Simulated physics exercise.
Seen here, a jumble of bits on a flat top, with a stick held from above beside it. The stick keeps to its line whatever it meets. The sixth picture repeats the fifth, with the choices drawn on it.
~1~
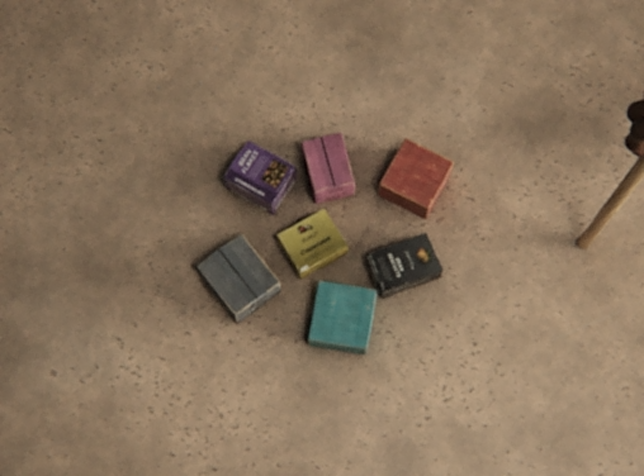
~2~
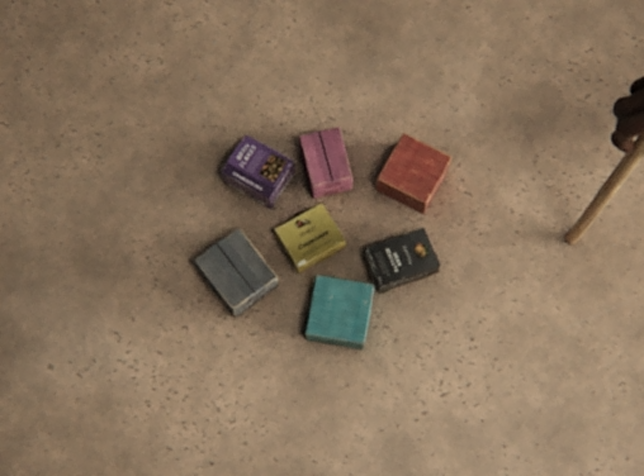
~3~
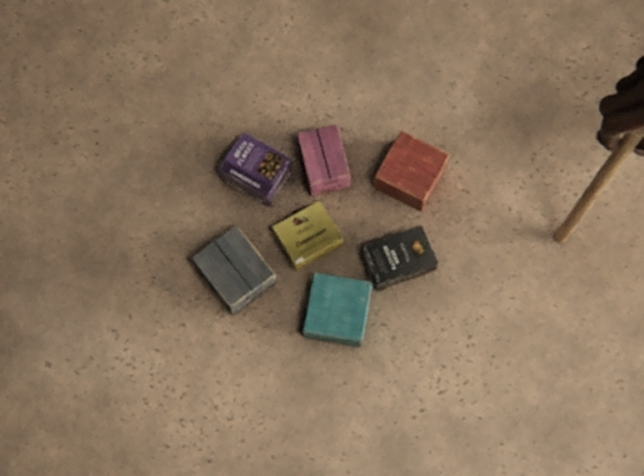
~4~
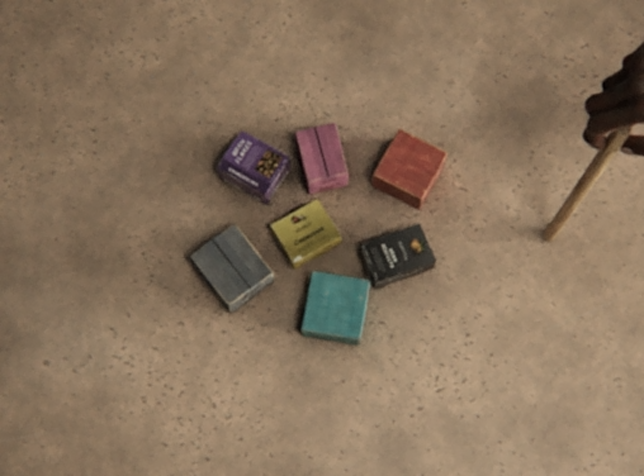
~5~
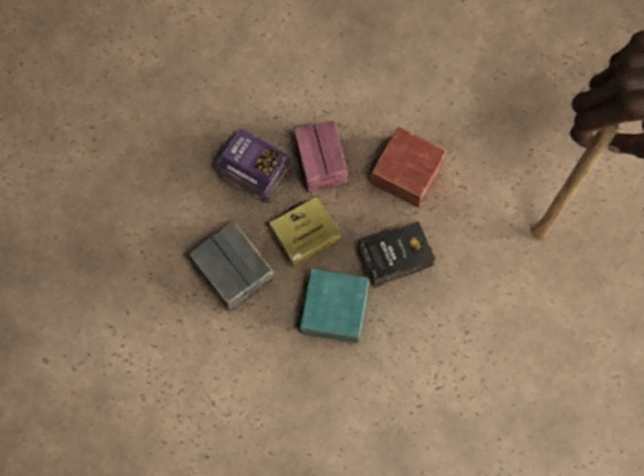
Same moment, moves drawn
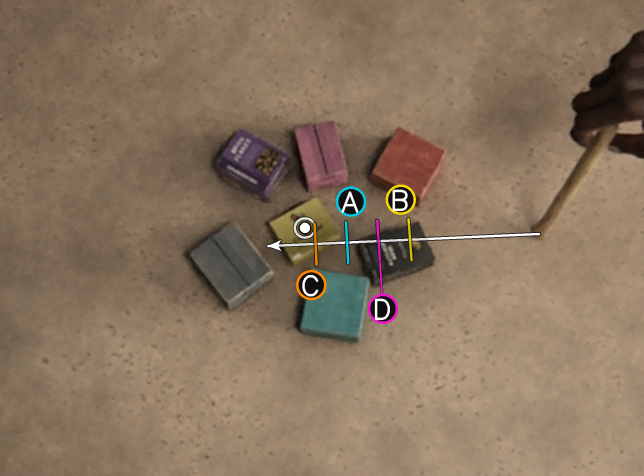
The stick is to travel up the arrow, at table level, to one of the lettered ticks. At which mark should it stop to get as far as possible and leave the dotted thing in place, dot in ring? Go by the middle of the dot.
All is well up to A.
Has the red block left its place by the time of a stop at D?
No.
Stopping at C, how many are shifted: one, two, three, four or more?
In all, three.
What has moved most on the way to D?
The black packet has gone farthest.
On the marked copy, A at (347, 242); B at (410, 240); C at (316, 244); D at (378, 241); the arrow from (539, 234) to (268, 246); the white dot at (305, 228).
Taking A. A third of the way, foot of the stick (469, 237).
Two thirds of the way, foot of the stick (399, 240); black packet (375, 265); turquoise block (323, 317).
When it is over, foot of the stick (347, 243); black packet (351, 279); turquoise block (316, 336); the dot is still in its ring.
As for the rest, B keeps the dot in but is short; C shifts the dotted thing to (277, 227); D keeps the dot in but is short.
